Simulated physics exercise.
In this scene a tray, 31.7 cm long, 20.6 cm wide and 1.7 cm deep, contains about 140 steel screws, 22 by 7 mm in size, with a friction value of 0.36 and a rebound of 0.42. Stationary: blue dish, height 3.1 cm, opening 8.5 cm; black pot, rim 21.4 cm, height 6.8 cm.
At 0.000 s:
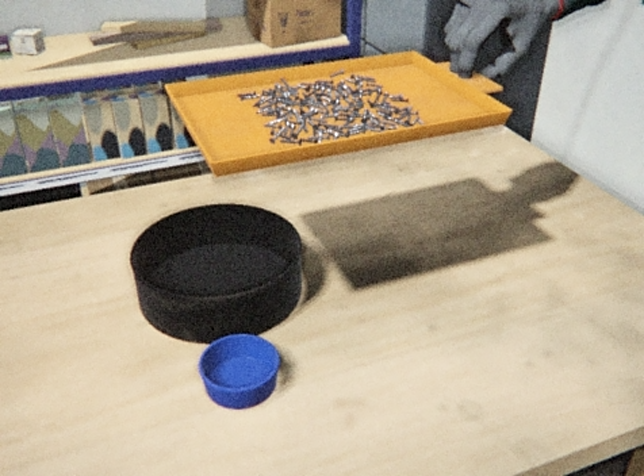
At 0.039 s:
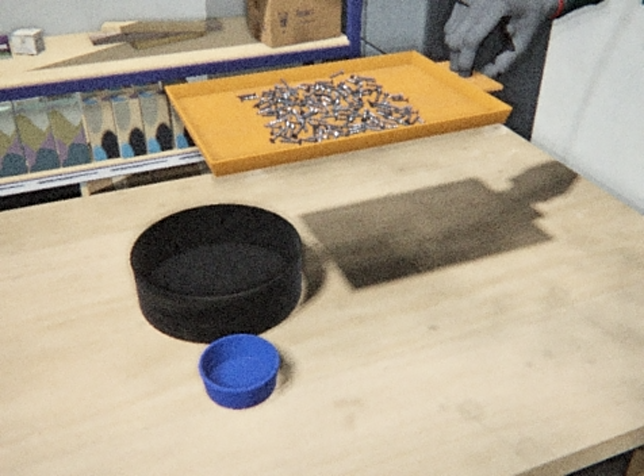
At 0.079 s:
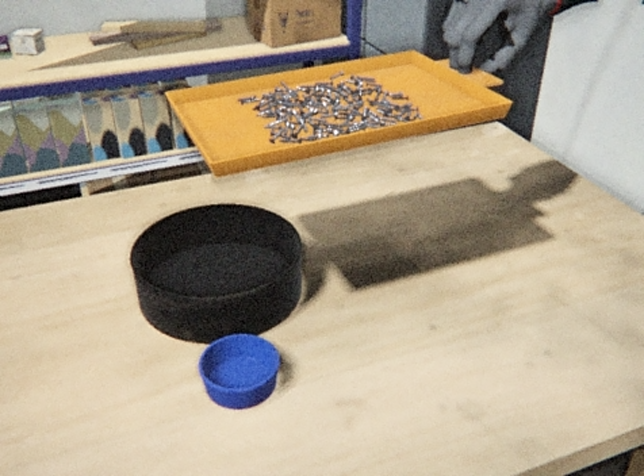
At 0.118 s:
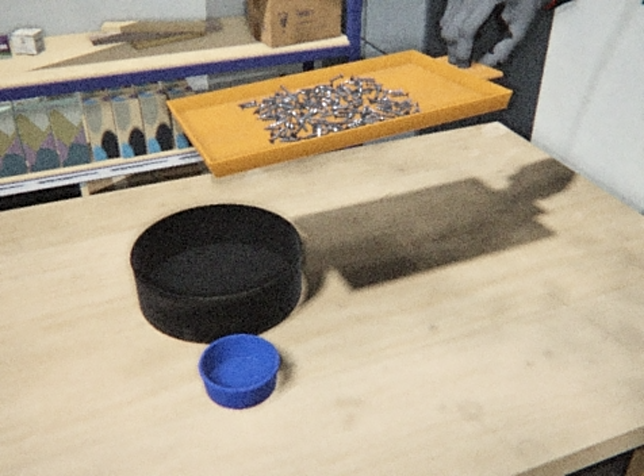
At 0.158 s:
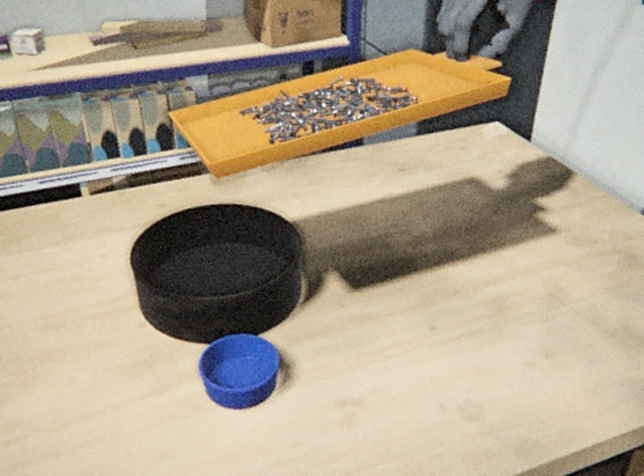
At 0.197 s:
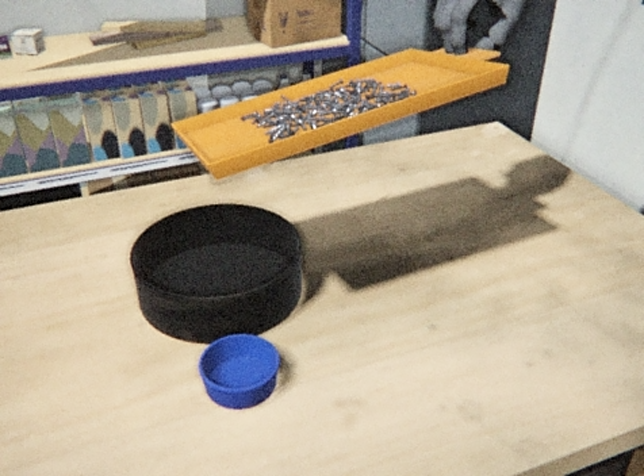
In a workshop, a gloved hand held an orange tray of small metal screws above a wooden table, slowly tilting it down toward the left, while a black pot and blue dish stayed still.
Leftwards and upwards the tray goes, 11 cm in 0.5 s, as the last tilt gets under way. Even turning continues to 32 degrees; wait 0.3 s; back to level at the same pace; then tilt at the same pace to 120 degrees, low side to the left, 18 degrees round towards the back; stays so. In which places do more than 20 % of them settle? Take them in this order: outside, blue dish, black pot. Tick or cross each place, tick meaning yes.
Outside: Cross; blue dish: Cross; black pot: Tick.
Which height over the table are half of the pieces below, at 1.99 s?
Roughly 2 cm.
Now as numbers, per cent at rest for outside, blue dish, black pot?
Outside: 0; blue dish: 0; black pot: 100.
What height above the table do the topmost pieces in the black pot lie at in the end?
About 1.5 cm.
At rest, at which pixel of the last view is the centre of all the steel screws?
Resting centre: Approx. (212, 293) px.
Then, at 0.89 s, tilt 19 degrees; tray 100 %; middle of all pieces on or above the table near (248, 121).
After 1.46 s, tilt 30 degrees; tray 100 %; middle of all pieces on or above the table near (191, 119).
Then, at 1.99 s, tilt 88 degrees; black pot 70 %, tray 20 %, in the air 10 %; middle of all pieces on or above the table near (204, 266).
After 2.49 s, tilt 120 degrees; black pot 100 %; middle of all pieces on or above the table near (217, 293).
At rest (3.0 s), black pot 100 %, tray 0 %, blue dish 0 %, outside 0 %.
